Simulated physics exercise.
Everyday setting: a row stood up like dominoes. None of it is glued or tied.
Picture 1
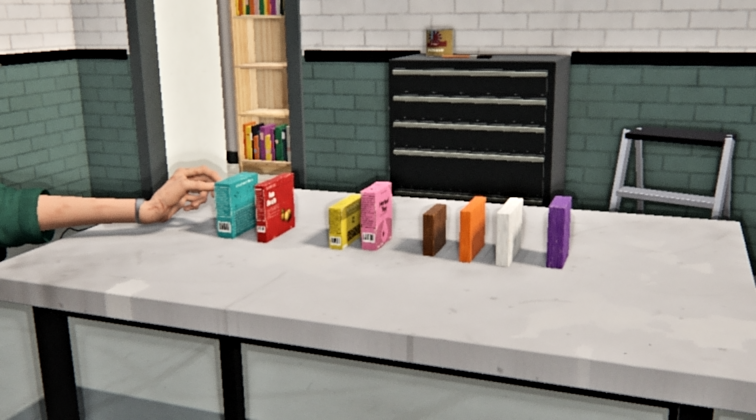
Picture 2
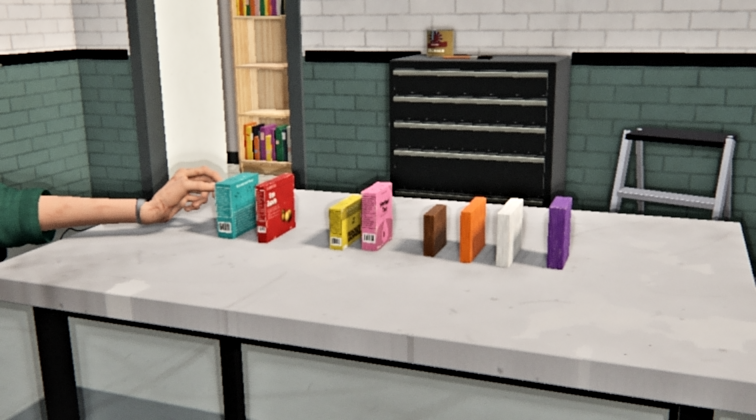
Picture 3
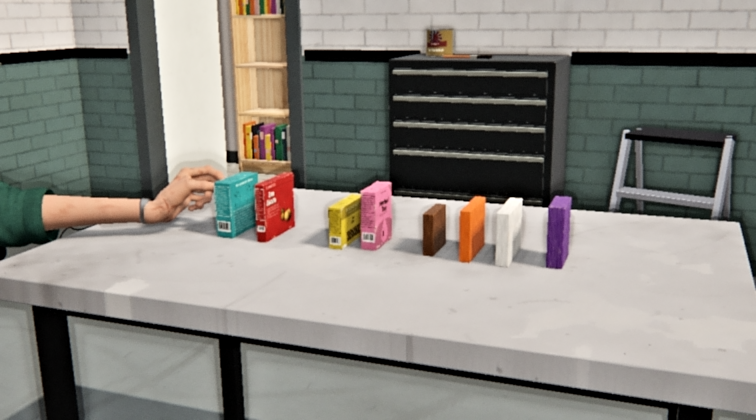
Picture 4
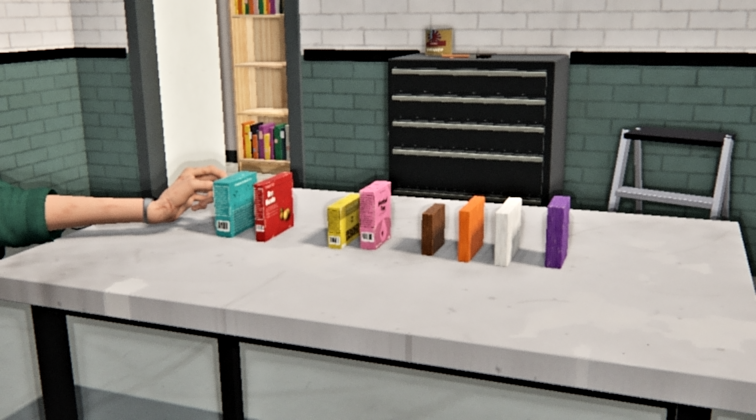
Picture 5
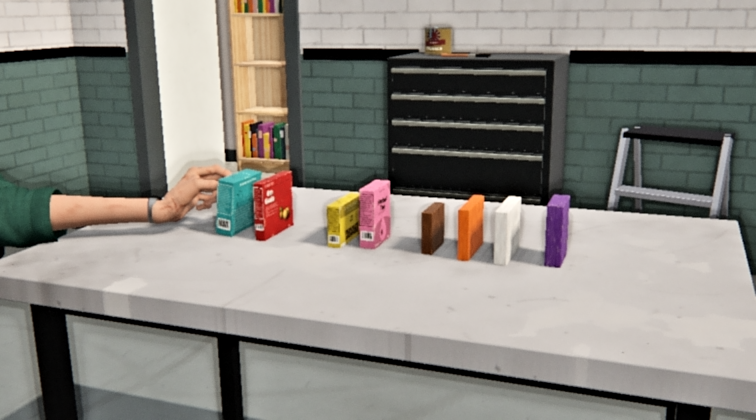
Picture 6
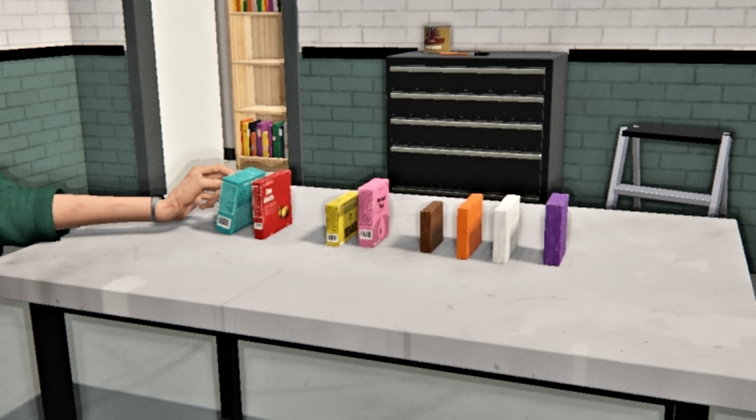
A hand at left tilting a turquoise packet rightward toward a red one, in a row of eight upright coloured packets and blocks.
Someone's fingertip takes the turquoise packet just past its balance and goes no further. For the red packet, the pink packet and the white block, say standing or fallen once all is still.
Red packet - fallen; pink packet - standing; white block - standing.
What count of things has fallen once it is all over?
Total: 2.
Then, 0.40 s after the last picture, turquoise packet 63° over; red packet tipped 44° from how it was near (293, 210).
Then, 0.50 s after the last picture, turquoise packet 76° over; red packet on its side near (308, 229).
At rest, tipped over on the table, red packet; the other 5 in place. Seen from the same camera at the end, red packet near (309, 230), pink packet near (374, 213).
